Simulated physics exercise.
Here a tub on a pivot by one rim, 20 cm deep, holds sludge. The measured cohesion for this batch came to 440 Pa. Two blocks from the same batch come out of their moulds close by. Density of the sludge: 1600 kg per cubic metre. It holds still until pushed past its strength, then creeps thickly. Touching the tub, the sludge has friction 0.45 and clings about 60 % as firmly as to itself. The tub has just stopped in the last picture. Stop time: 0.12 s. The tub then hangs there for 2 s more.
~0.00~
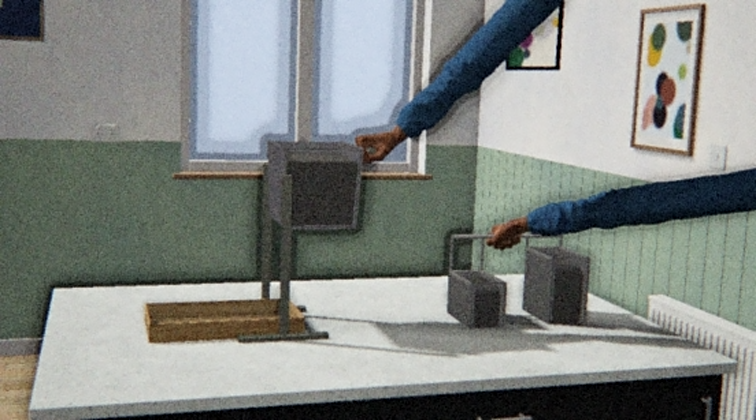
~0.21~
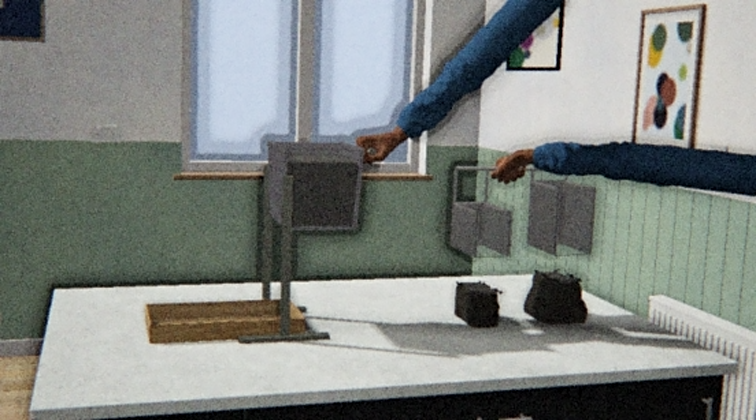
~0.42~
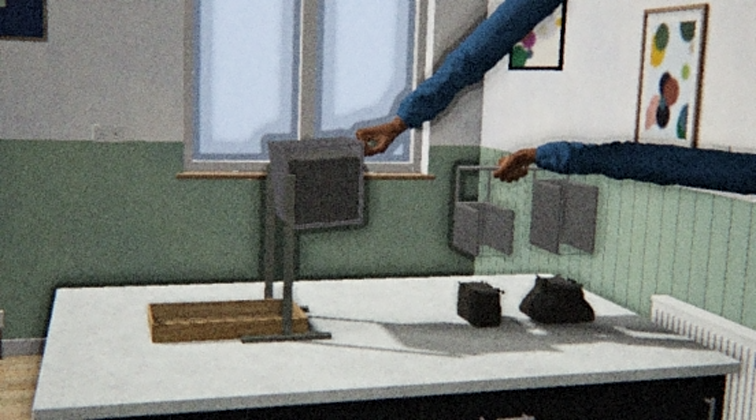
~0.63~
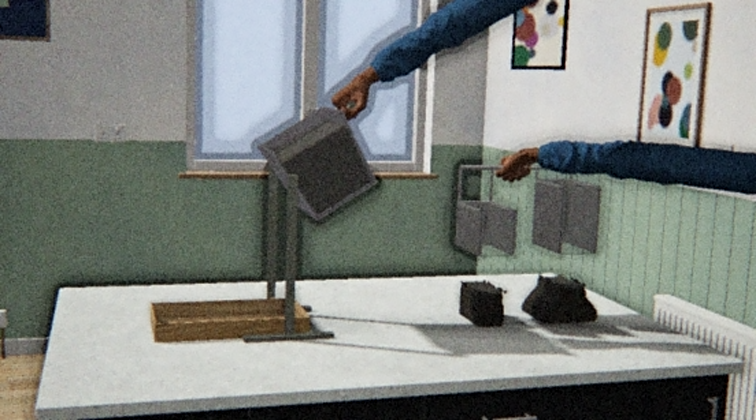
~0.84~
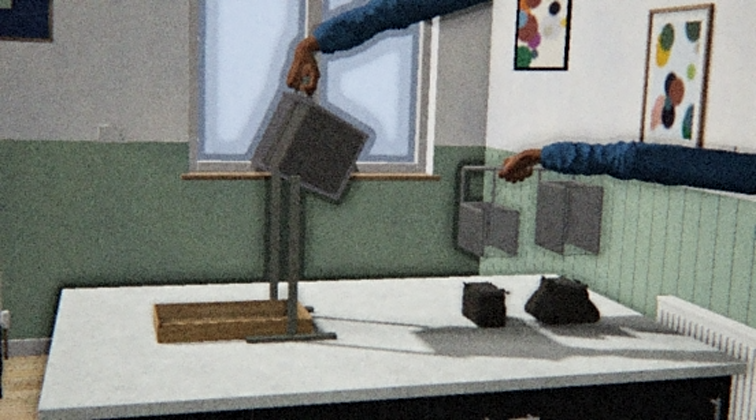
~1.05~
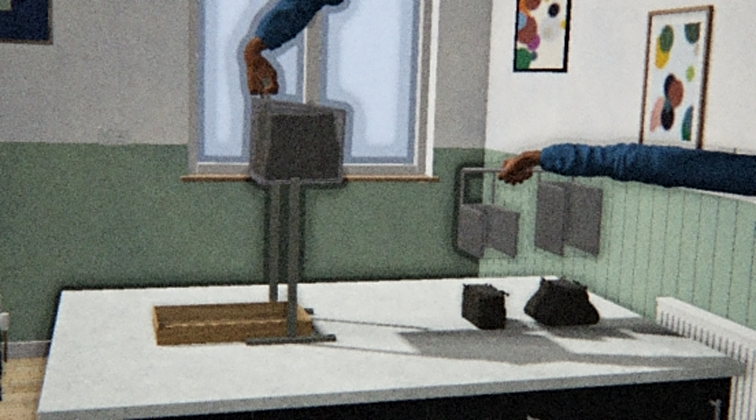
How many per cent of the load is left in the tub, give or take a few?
I would say close to 50 percent.
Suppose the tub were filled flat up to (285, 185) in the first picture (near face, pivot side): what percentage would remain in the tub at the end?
That works out near 85 %.
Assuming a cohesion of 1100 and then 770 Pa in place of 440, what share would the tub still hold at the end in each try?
Try one gives 100 per cent, try two gives 100 per cent.
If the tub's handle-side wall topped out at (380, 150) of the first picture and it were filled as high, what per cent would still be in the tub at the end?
The tub would end up holding some 35 % of it.
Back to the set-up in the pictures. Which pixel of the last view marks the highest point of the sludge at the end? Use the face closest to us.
Roughly at pixel (321, 147).
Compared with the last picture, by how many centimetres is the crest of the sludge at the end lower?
Some 9 cm.
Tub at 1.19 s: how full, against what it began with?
I'd put it close to 85 %.
After 1.19 s, the tub is at 88 degrees and holds 86 %.
After 1.36 s, the tub is at 88 degrees and holds 61 %.
After 1.53 s, the tub is at 88 degrees and holds 51 %.
After 1.70 s, the tub is at 88 degrees and holds 50 %.
After 3.05 s, at the end, the tub is at 88 degrees and holds 50 %.
